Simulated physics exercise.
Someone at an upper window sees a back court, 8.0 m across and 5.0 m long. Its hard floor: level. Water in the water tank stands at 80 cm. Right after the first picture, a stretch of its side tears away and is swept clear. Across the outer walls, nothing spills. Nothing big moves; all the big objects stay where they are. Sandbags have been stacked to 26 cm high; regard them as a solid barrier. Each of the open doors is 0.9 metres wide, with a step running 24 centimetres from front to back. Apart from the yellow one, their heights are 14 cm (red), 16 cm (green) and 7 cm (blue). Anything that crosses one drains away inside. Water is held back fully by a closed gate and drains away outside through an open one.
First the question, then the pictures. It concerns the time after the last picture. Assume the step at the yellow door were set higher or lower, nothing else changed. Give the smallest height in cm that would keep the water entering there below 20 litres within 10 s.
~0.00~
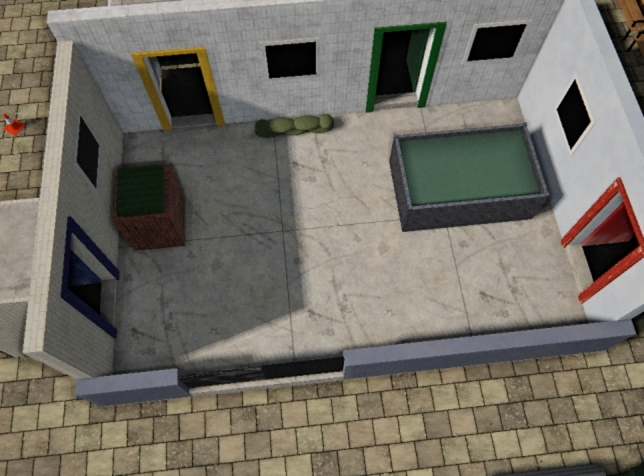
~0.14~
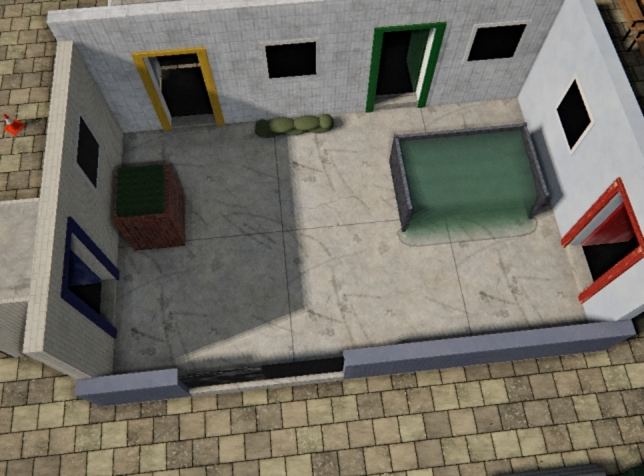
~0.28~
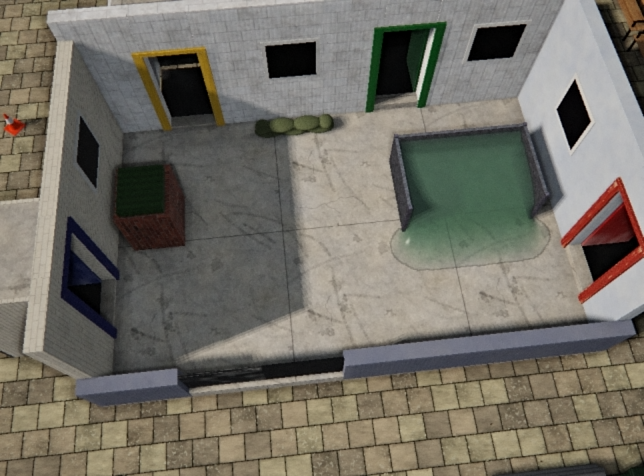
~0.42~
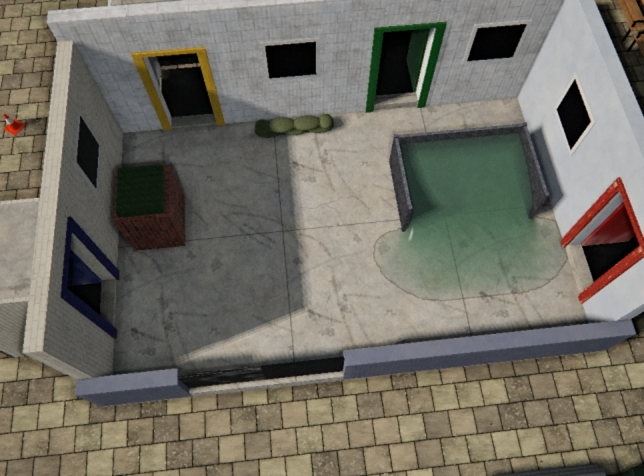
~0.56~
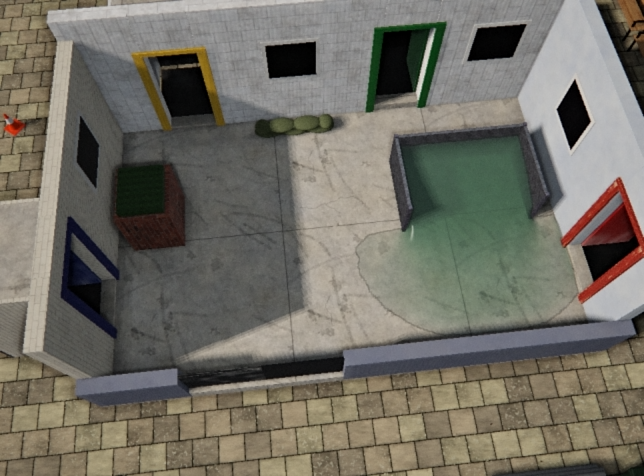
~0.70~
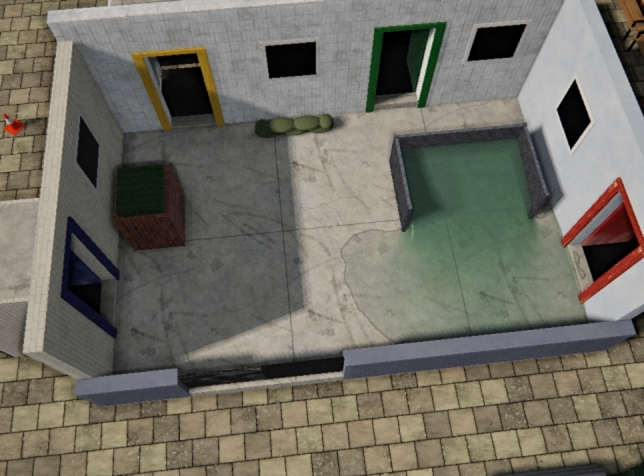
Roughly 7 cm.
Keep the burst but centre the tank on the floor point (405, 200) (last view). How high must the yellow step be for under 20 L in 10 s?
At least roughly 5.5 cm high.
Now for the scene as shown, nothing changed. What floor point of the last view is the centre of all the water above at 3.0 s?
Around (430, 278).
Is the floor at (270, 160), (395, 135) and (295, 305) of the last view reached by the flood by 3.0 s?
In turn: Still dry, not reached, wet.
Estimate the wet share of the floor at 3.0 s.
About 50 per cent.
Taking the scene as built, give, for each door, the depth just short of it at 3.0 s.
In cm: Yellow 0, red 21, green 0, blue 7.
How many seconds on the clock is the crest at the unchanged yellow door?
About 6.5 seconds.
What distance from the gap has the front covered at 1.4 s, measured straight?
4.0 m.
After 1.4 s water covers 25 % of the floor, deepest (56 cm) near (578, 336); it has not reached the yellow door.
After 3.0 s water covers 50 % of the floor, deepest (25 cm) near (113, 387); it has not reached the yellow door.
After 10.0 s water covers 95 % of the floor, deepest (10 cm) near (121, 202); 9 cm at the yellow door, 45 litres in over its 5 cm step.
At the yellow door as built, the water arrived by 4.9 s and peaked near 10 cm at 6.4 s.
Run again over the same 10 s with other heights there, 30 litres in over 6 cm, 10 litres over 8 cm. The limit of 20 litres is kept from about 7 cm up.
